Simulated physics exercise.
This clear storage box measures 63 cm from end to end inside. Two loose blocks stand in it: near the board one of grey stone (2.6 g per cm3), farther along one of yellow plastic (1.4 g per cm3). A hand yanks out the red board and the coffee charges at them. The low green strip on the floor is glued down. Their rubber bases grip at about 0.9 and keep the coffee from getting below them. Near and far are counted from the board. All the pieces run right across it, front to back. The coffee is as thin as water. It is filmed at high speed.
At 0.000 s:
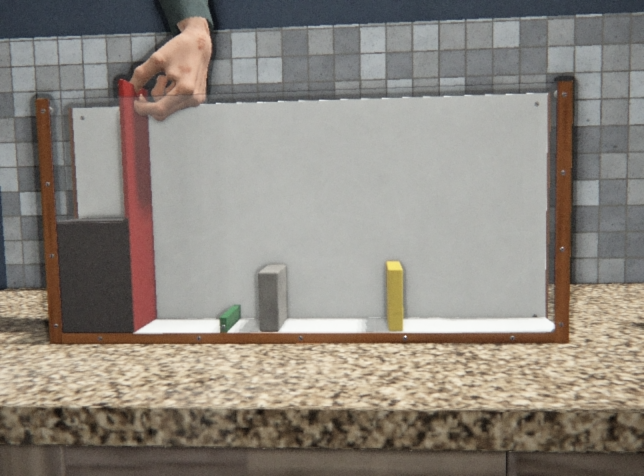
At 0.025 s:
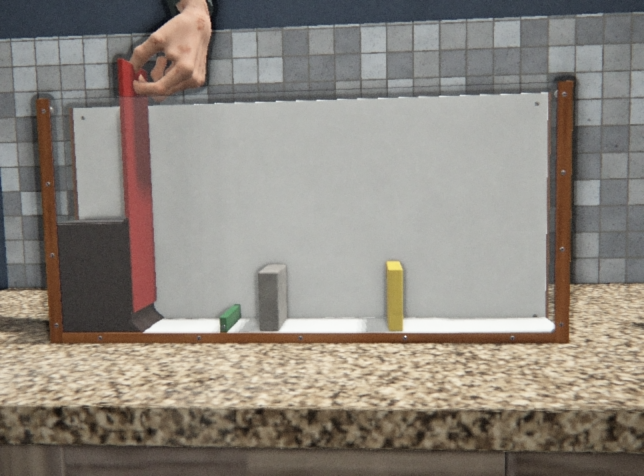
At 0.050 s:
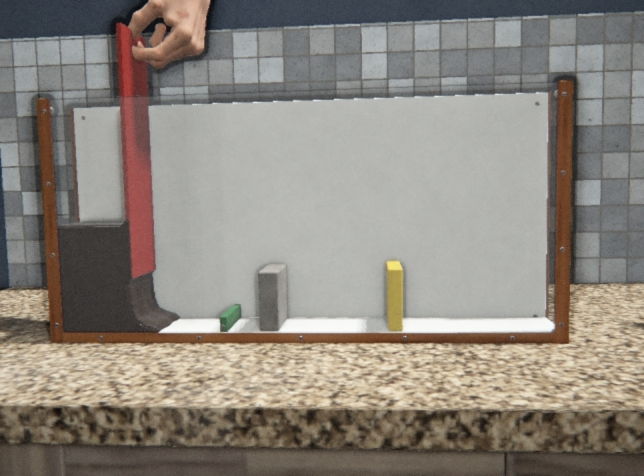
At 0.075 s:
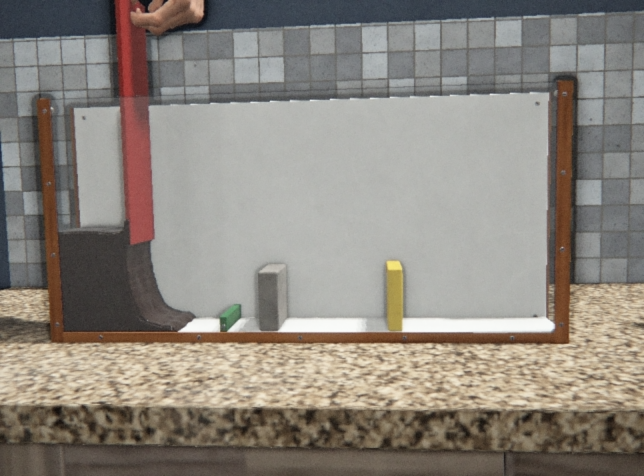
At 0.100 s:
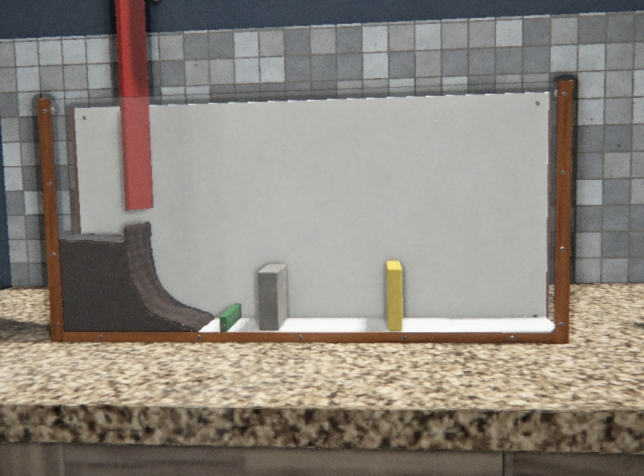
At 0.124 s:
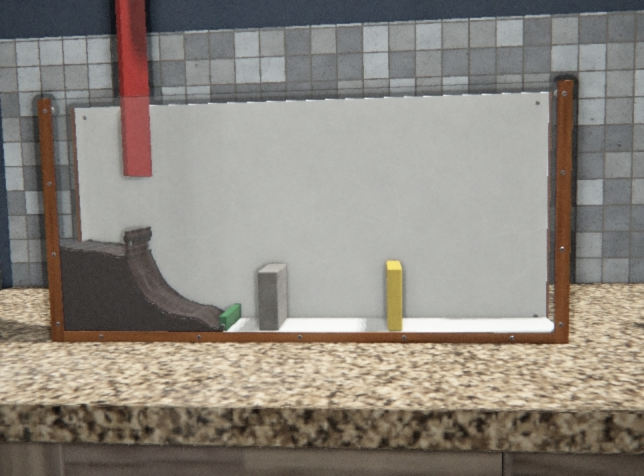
On a speckled stone counter, a clear-fronted tank holds dark liquid behind a red board at its left end, with green, grey and yellow blocks standing to the right. A hand pulls the board straight up, and the liquid slumps out rightward beneath it, spreading along the floor to the green block.
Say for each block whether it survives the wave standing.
The near block falls and the far block goes over.
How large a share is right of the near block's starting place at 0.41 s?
About 32 per cent.
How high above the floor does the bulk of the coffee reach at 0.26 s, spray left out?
About 14.0 cm.
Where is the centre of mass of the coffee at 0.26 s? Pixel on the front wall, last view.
At about (165, 303).
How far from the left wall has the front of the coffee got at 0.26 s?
About 34 cm.
Then, 0.26 s in, the front has run 33 cm from the left wall, the near block leans 10° and the far block is upright.
Then, 0.41 s in, the near block lies flat and the far block is upright.
Then, 0.67 s in, the near block lies flat and the far block lies flat.
Finally, the near block lies flat and the far block lies flat; 26 per cent of the coffee is past where the far block first stood.
